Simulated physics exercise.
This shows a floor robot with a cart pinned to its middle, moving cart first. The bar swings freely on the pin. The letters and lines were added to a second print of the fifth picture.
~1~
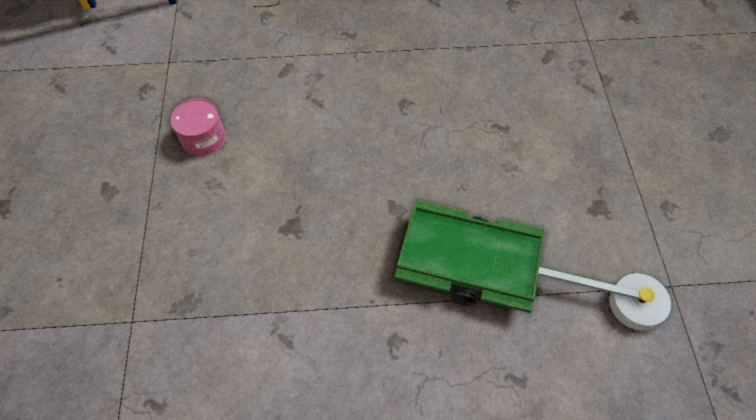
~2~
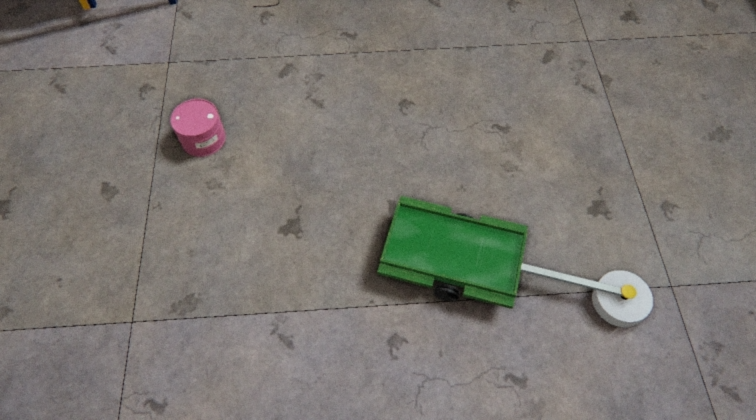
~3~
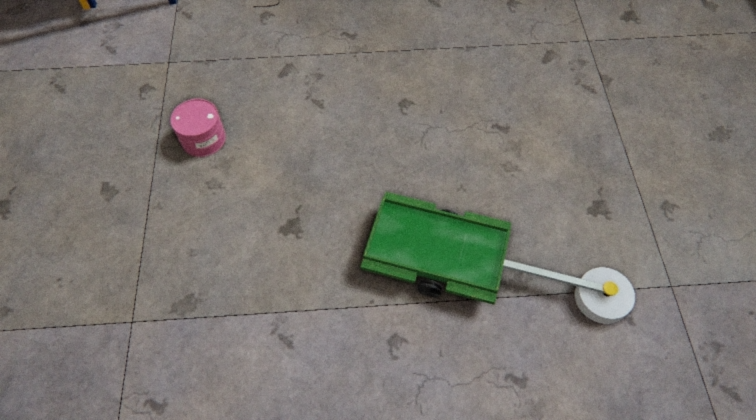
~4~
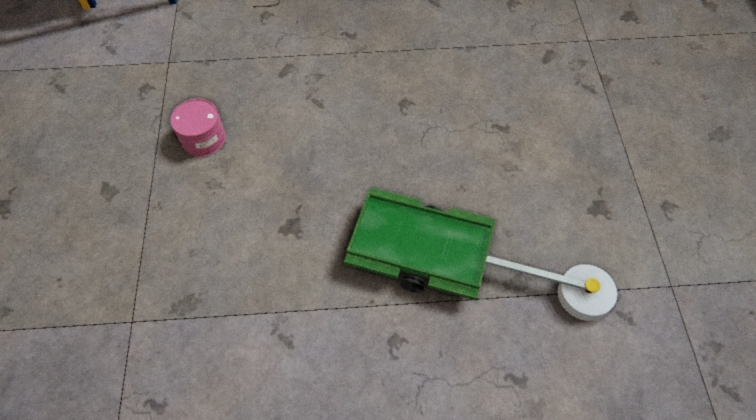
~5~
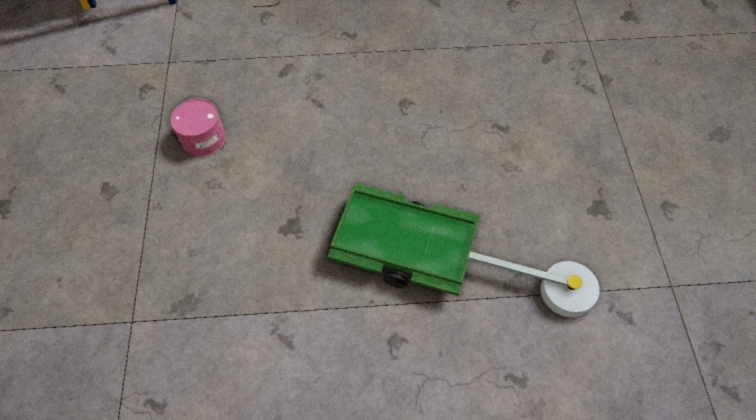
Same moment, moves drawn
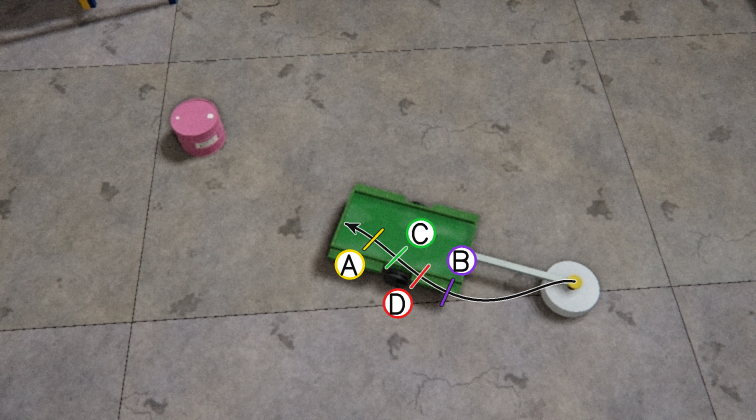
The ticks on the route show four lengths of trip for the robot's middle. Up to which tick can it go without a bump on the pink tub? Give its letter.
All is well up to C.
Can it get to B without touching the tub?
For that mark, yes.
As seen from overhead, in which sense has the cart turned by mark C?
Clockwise.
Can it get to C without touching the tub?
Yes.
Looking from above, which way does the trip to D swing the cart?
Clockwise.
On the marked copy, A at (374, 239); B at (447, 292); C at (396, 258); D at (420, 276); the route from (575, 281) via (444, 291) to (346, 224).
Following C. Soon after the start, robot (507, 303), cart (358, 217).
Later, robot (443, 296), cart (318, 190).
In the end, robot (396, 264), cart (282, 159); nothing has been touched.
As for the rest, A is too far, the tub has been hit; B is safe but short; D is safe but short.
